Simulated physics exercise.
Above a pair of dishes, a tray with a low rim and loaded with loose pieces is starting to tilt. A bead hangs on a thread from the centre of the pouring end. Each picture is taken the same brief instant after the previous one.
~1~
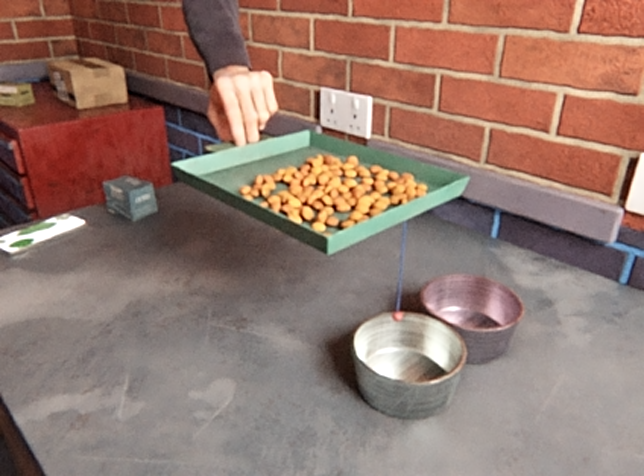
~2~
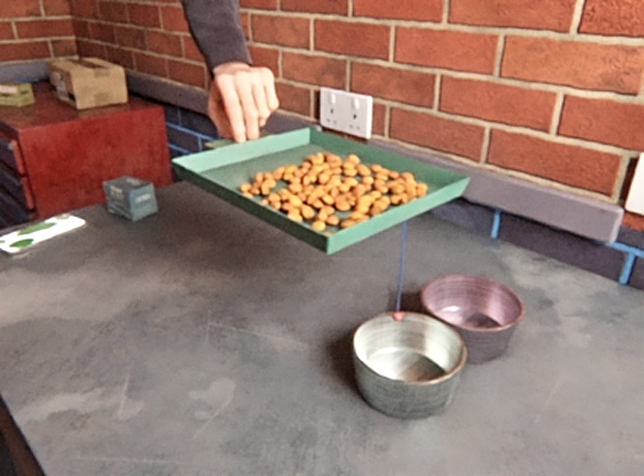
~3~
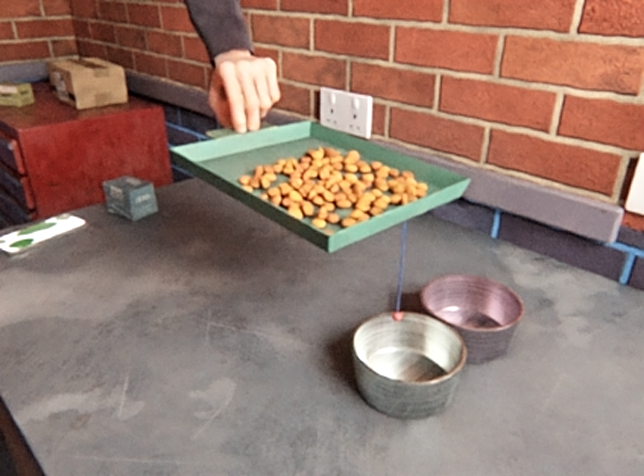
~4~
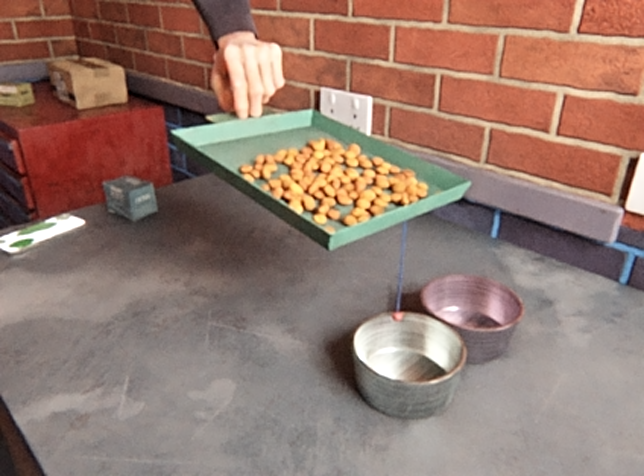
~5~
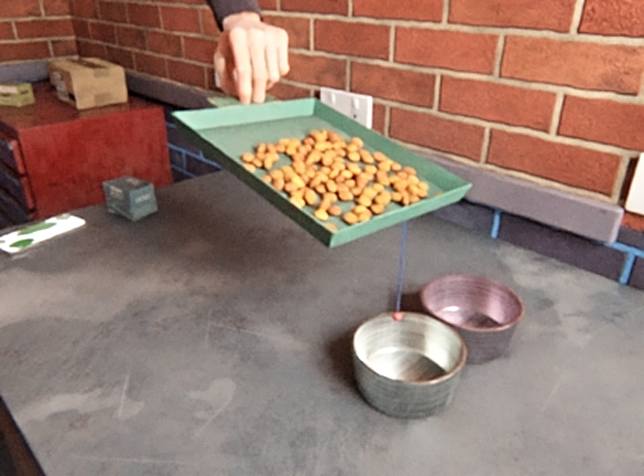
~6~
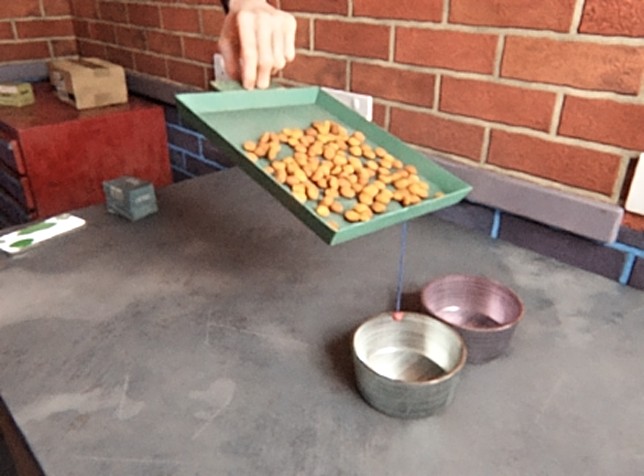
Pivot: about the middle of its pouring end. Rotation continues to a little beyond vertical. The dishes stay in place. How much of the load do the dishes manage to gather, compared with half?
They gather more than half of it.
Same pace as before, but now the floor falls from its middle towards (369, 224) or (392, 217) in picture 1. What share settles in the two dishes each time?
The first try gives close to 50 per cent, the second close to 60 per cent.
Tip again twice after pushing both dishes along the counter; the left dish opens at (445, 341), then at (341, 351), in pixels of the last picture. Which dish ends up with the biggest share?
In the first position the left of the two, in the second the right of the two.
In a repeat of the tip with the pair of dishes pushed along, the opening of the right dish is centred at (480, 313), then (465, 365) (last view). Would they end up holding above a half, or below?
In the first position past half, in the second shy of half.
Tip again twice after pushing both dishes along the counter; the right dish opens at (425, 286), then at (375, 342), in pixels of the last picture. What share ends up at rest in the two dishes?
Roughly 30 % and 0 %.
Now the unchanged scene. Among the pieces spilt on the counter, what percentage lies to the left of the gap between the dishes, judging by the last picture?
I'd put it at close to 0 per cent.
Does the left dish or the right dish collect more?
The one at right wins.
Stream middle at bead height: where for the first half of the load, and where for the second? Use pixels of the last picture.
First close to (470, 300), next close to (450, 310).
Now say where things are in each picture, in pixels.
Corners of the pouring end (328, 233) and (462, 177), level; middle of the load (330, 187), bits of cat kibble; left dish (452, 388); right dish (513, 336); bead on its thread (397, 317), in the first picture.
Corners of the pouring end (329, 232) and (463, 177), level; middle of the load (330, 186), in the second picture.
Corners of the pouring end (330, 231) and (463, 179), tipped barely, lowest at the right corner; middle of the load (331, 182), in the third picture.
Corners of the pouring end (332, 229) and (464, 181), tipped a little, lowest at the right corner; middle of the load (332, 176), in the fourth picture.
Corners of the pouring end (334, 228) and (465, 183), tipped a little, lowest at the right corner; middle of the load (334, 170), in the fifth picture.
Corners of the pouring end (336, 226) and (465, 186), tipped clearly, lowest at the right corner; middle of the load (336, 164); left dish (452, 388); right dish (513, 336), in the sixth picture.
Just after the last frame, tray tipped steeply; almost all on the tray; just a few in the air.
A moment on, tray tipped past a quarter turn; roughly a quarter on the tray; about a tenth in the left dish; roughly a third in the right dish; about a tenth outside both; roughly a quarter in the air.
Further on, tray tipped past a quarter turn; roughly a quarter in the left dish; roughly two thirds in the right dish; about a tenth outside both.
When it is over, tray tipped past a quarter turn; roughly a quarter in the left dish; roughly two thirds in the right dish; about a tenth outside both.
